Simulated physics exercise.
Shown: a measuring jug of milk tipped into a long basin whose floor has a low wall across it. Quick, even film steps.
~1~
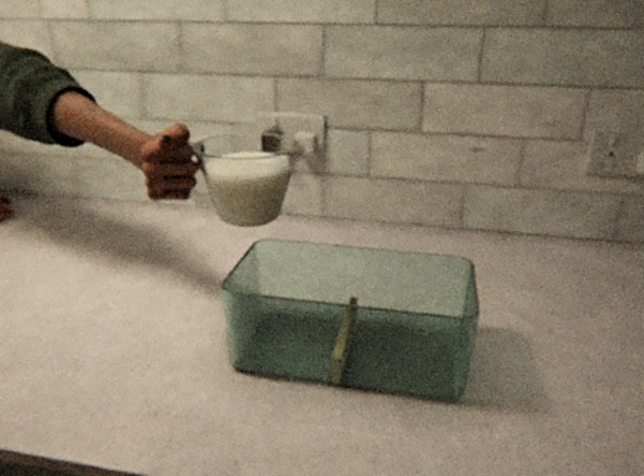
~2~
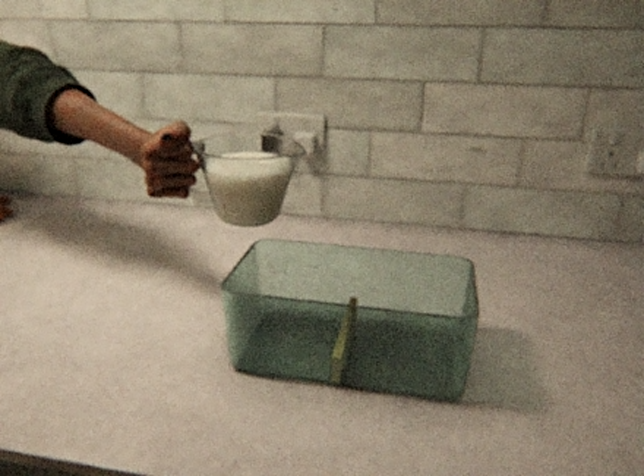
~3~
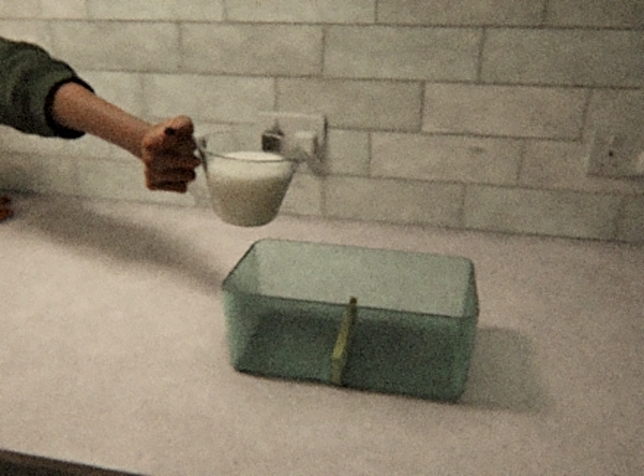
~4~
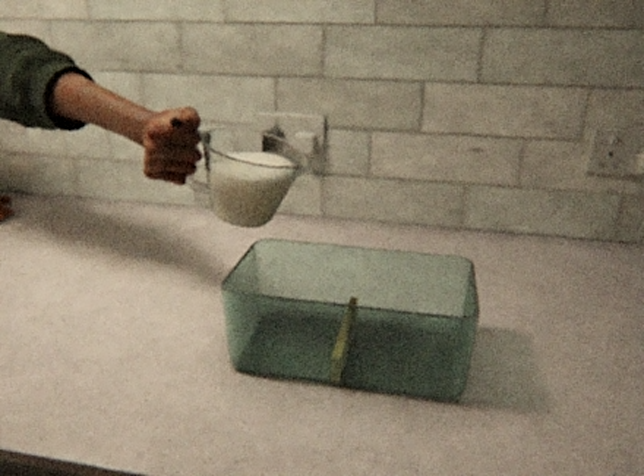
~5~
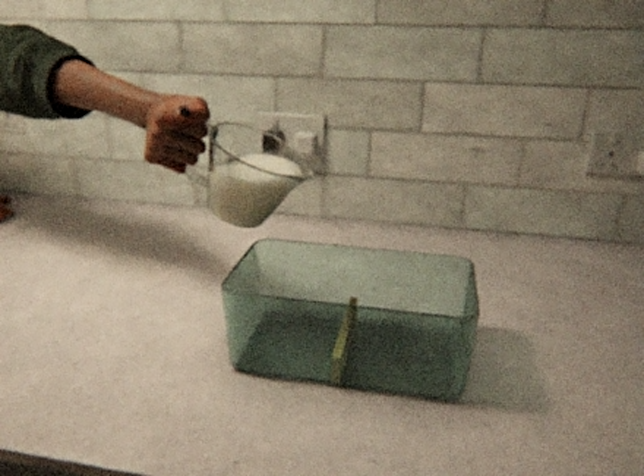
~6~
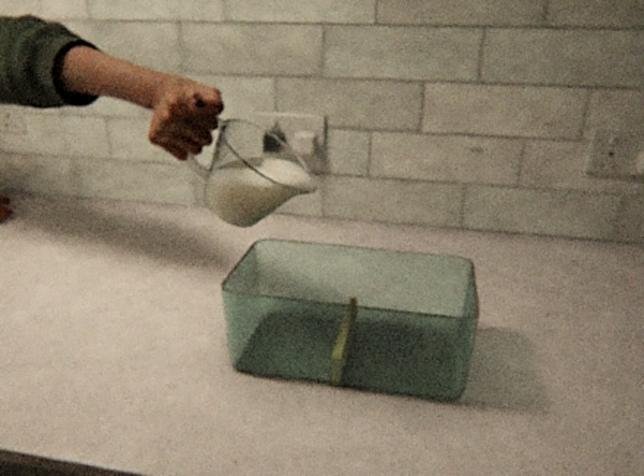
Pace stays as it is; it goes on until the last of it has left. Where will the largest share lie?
Most of it ends up on the left side.
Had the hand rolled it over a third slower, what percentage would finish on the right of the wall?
About 40 in a hundred.
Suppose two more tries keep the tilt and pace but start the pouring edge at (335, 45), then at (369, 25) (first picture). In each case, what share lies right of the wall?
Roughly 75 in a hundred the first time and 80 in a hundred the second.
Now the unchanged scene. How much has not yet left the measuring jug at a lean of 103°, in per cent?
25 %.
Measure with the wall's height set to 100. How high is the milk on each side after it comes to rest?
40 left, 10 right, give or take.
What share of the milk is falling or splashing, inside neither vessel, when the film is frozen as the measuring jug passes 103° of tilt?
Close to 25 in a hundred.
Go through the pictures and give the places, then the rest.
In the first picture, tilt 0°; pouring edge (305, 150); surface from (208, 159) to (291, 165); the long basin's rim runs from (240, 263) to (475, 287); the wall's top is at (346, 326).
In the second picture, tilt 2°; pouring edge (306, 152); surface from (209, 159) to (291, 166).
In the third picture, tilt 6°; pouring edge (308, 157); surface from (211, 158) to (293, 167).
In the fourth picture, tilt 14°; pouring edge (311, 166); surface from (214, 159) to (297, 169).
In the fifth picture, tilt 24°; pouring edge (314, 177); surface from (216, 163) to (305, 173).
In the sixth picture, tilt 35°; pouring edge (314, 191); surface from (215, 167) to (310, 179); 1 per cent is over the edge.
A moment on, the tilt is 103° and 23 per cent is still to pour, 33 is left of the wall and 21 right of it.
Next, the tilt is 122° and 0 per cent is still to pour, 73 is left of the wall and 24 right of it.
Then the tilt is 122° and 0 per cent is still to pour, 71 is left of the wall and 28 right of it.
Later the tilt is 122° and 0 per cent is still to pour, 71 is left of the wall and 28 right of it.
In the end 71 per cent lies left of the wall, 28 right of it and 1 outside.
